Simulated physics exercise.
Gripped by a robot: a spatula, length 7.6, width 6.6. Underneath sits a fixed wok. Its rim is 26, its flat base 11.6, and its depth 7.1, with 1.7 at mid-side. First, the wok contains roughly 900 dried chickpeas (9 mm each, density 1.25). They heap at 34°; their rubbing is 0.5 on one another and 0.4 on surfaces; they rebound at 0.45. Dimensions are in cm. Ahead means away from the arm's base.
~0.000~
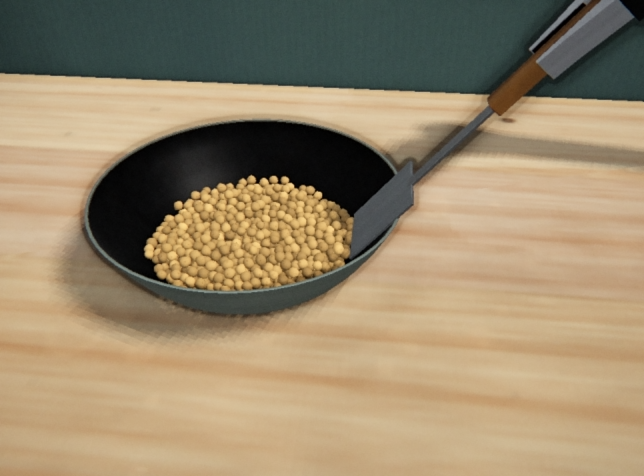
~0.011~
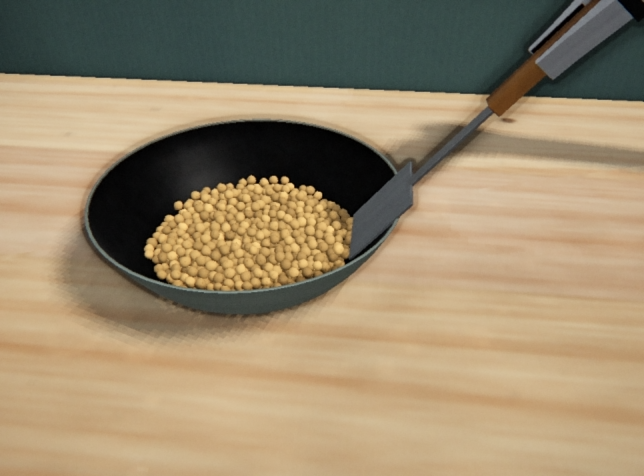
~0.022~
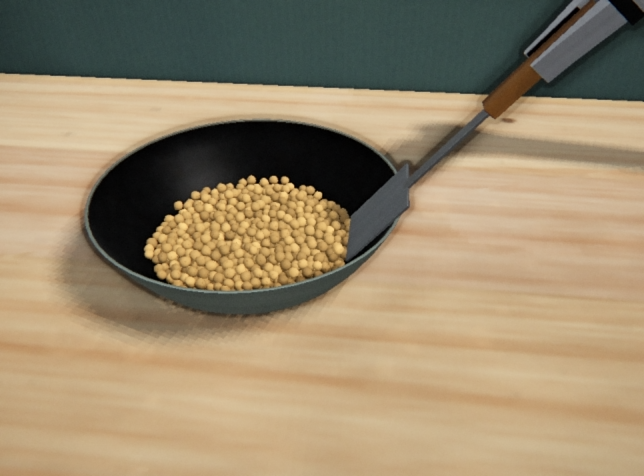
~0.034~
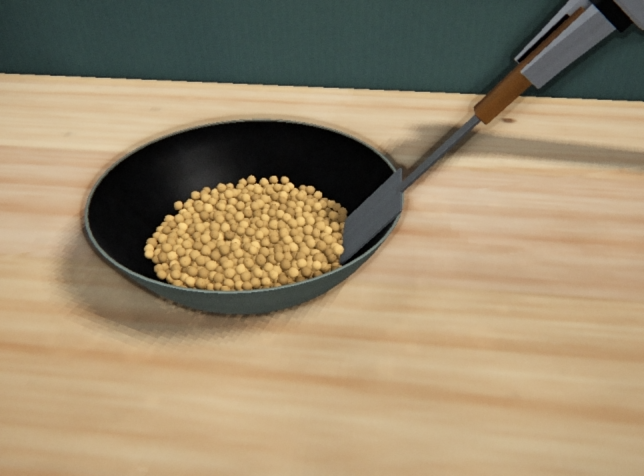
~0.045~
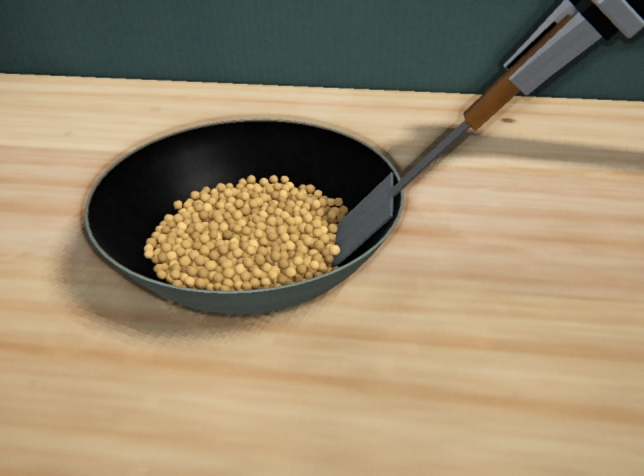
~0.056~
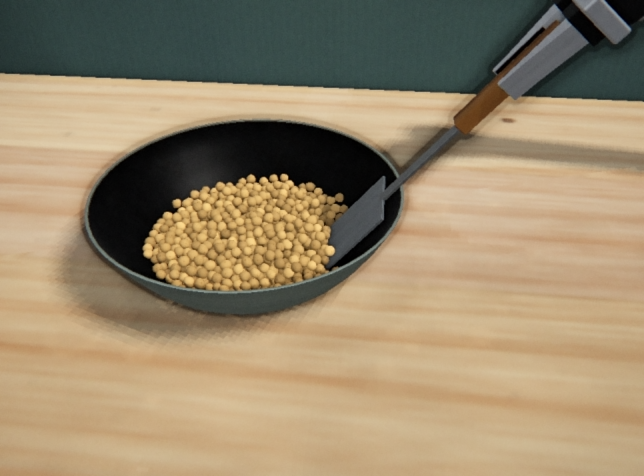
A dark wok holding a heap of tan chickpeas sits left of centre on a pale wooden surface, seen from above at an angle against a dark green backdrop. At its right side, a grey spatula with a brown section, held by a grey and black robot gripper, reaches in from the upper right. The spatula slides slightly left and down against the heap's right edge, nudging a few chickpeas, while the wok and camera stay still.
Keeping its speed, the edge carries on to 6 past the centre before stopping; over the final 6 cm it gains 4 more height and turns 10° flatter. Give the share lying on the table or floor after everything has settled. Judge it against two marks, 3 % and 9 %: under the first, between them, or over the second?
Under the first, so below 3 %.
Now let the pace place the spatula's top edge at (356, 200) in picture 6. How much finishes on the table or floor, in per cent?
I'd say around 10 per cent.
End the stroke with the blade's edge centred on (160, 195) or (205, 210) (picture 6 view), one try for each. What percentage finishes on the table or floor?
First try about 5 percent, second about 0 percent.
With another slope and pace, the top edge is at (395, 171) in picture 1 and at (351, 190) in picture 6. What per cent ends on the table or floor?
Close to 5 in a hundred.
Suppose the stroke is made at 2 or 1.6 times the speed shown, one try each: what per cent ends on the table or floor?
Some 10 and 5 per cent.
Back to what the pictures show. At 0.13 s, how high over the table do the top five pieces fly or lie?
They are around 4 cm up.
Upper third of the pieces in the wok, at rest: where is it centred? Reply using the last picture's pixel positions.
At about (169, 217).
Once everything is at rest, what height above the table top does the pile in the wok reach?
Peak at rest, approximately 6.5 centimetres.
By 0.13 s, sloping 52°, highest piece 5 above the table; 900 in the wok.
By 0.21 s, sloping 48°, highest piece 5 above the table; 900 in the wok.
By 0.44 s, sloping 42°, highest piece 6 above the table; 900 in the wok.
By 1.49 s, sloping 42°, highest piece 6 above the table; 900 in the wok.
Final count, 900 in the wok. That is 0 % on the table or floor.
